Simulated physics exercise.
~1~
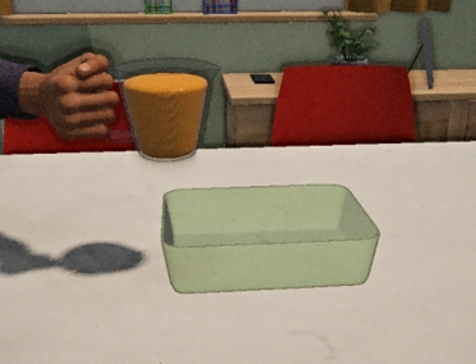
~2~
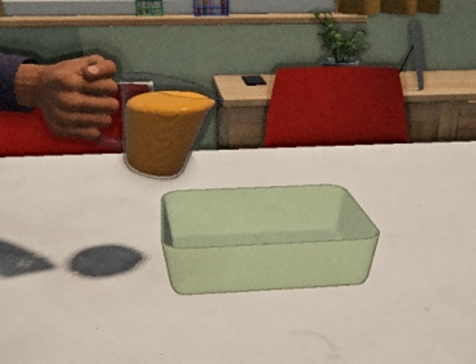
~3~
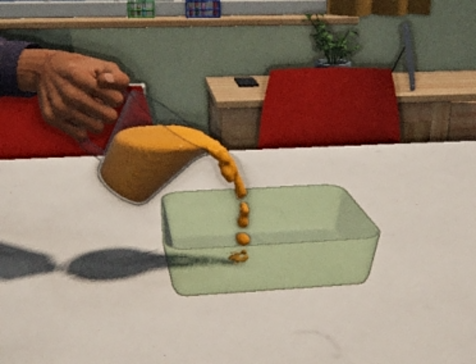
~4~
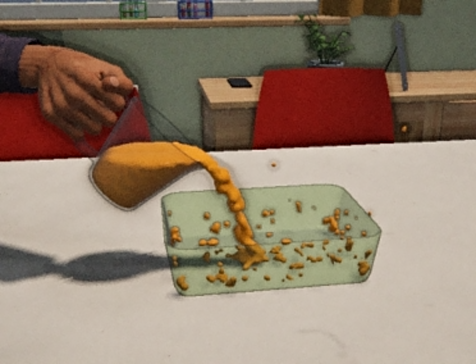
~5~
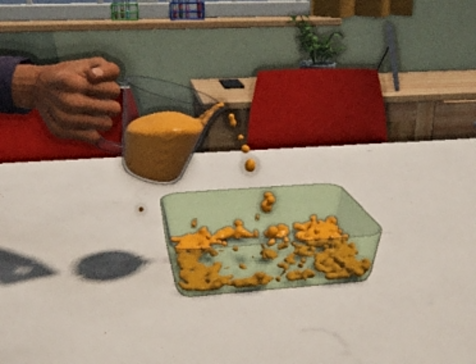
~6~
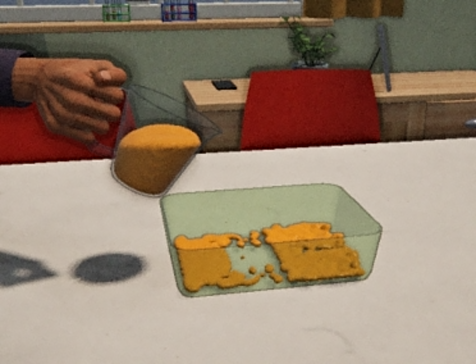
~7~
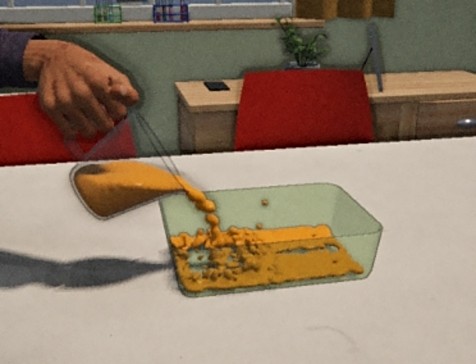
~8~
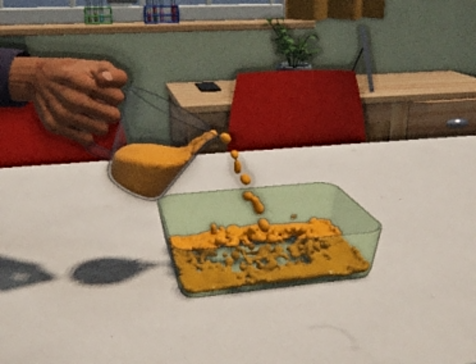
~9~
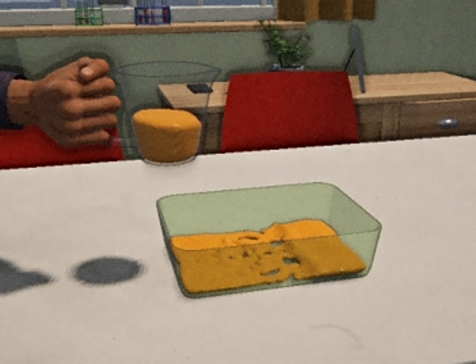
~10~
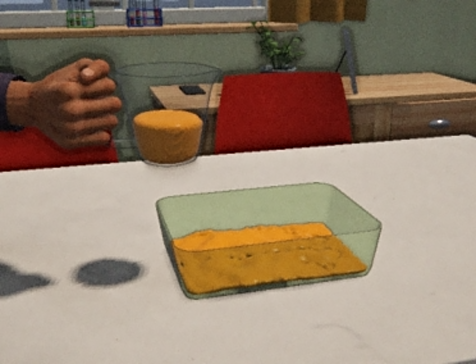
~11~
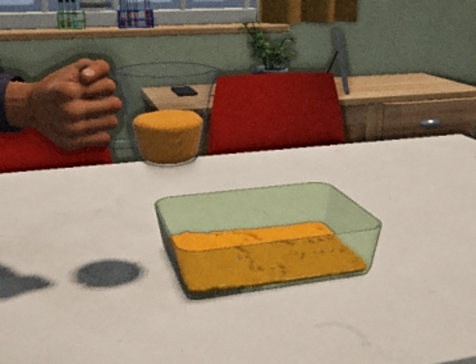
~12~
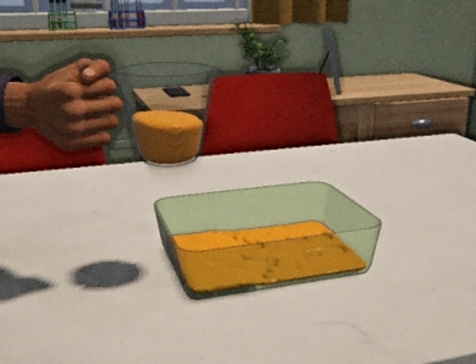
Orange juice was poured from a clear jug by a hand at the left into an empty green rectangular dish, first in one go, then again after tipping back upright, leaving a shallow layer in the dish and some in the jug.
